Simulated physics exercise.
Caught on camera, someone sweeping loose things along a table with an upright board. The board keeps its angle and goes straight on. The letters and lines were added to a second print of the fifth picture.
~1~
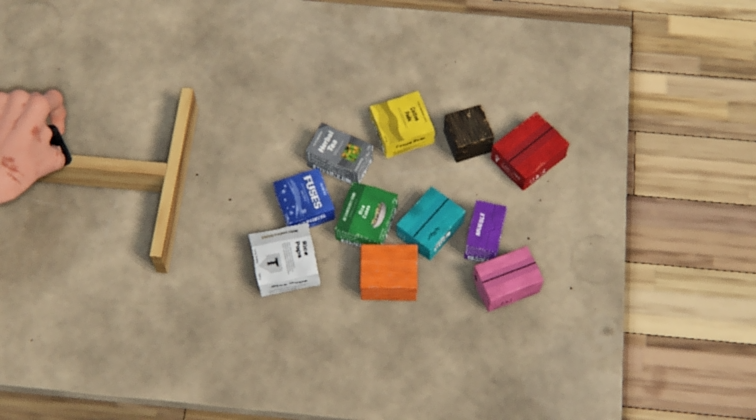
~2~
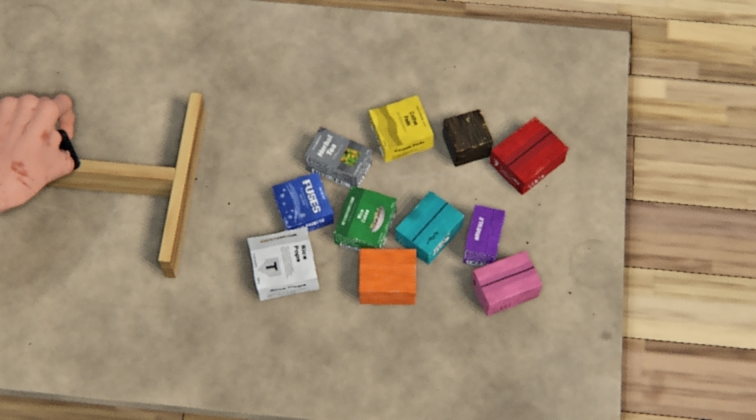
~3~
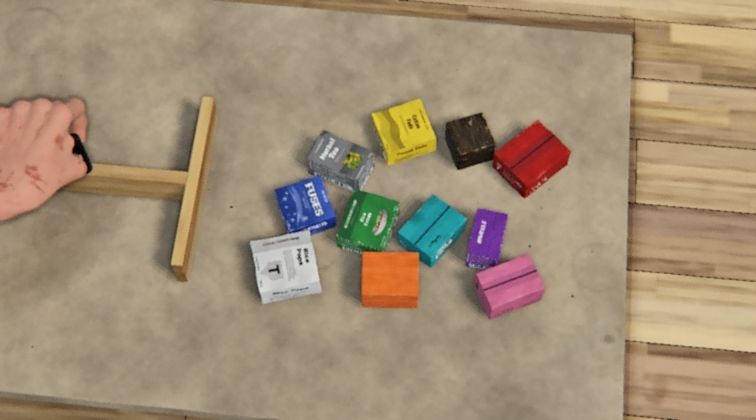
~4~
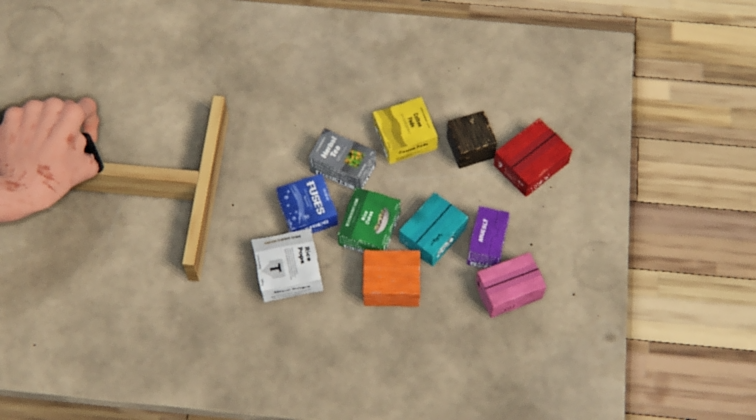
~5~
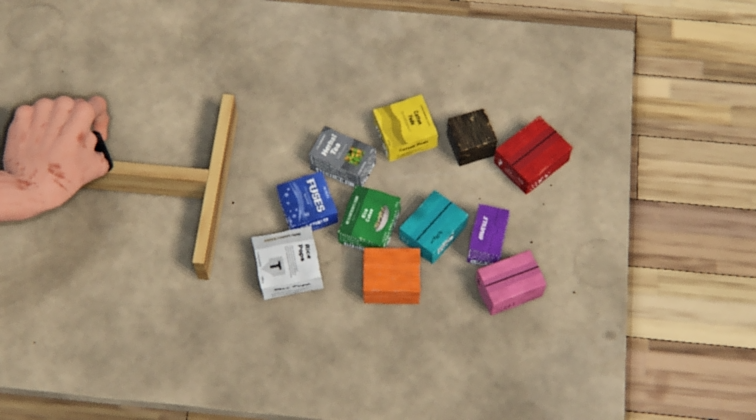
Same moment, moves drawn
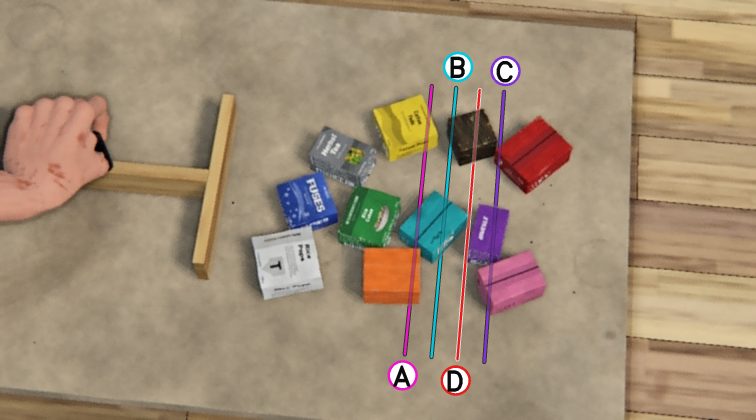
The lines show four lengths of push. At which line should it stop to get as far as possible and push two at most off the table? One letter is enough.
It should halt at C.
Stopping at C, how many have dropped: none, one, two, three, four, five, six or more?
In all, two.
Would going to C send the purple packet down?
Yes.
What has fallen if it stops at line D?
It is the purple packet.
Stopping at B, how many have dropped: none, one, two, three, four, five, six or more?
The count is none.
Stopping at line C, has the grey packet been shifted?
Yes.
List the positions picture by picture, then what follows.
Green packet (367, 217); white packet (285, 260); yellow box (402, 125), in the first picture.
Board (180, 174); pink box (506, 284), in the second picture.
Board (193, 178); orange block (390, 280), in the third picture.
Board (204, 177); purple packet (488, 238), in the fourth picture.
Board (214, 176); black block (472, 137); turquoise box (434, 227); green packet (369, 220), in the fifth picture.
On the marked copy, A at (419, 213); B at (444, 216); C at (495, 220); D at (469, 218).
Taking C. A third of the way, board (314, 185); white packet (341, 277); orange block (400, 279).
Two thirds of the way, board (415, 194); purple packet (579, 238); pink box (561, 299).
When it is over, board (492, 201); purple packet over the edge; pink box over the edge; two fallen.
As for the rest, A is within the limit but short; B is within the limit but short; D is within the limit but short.
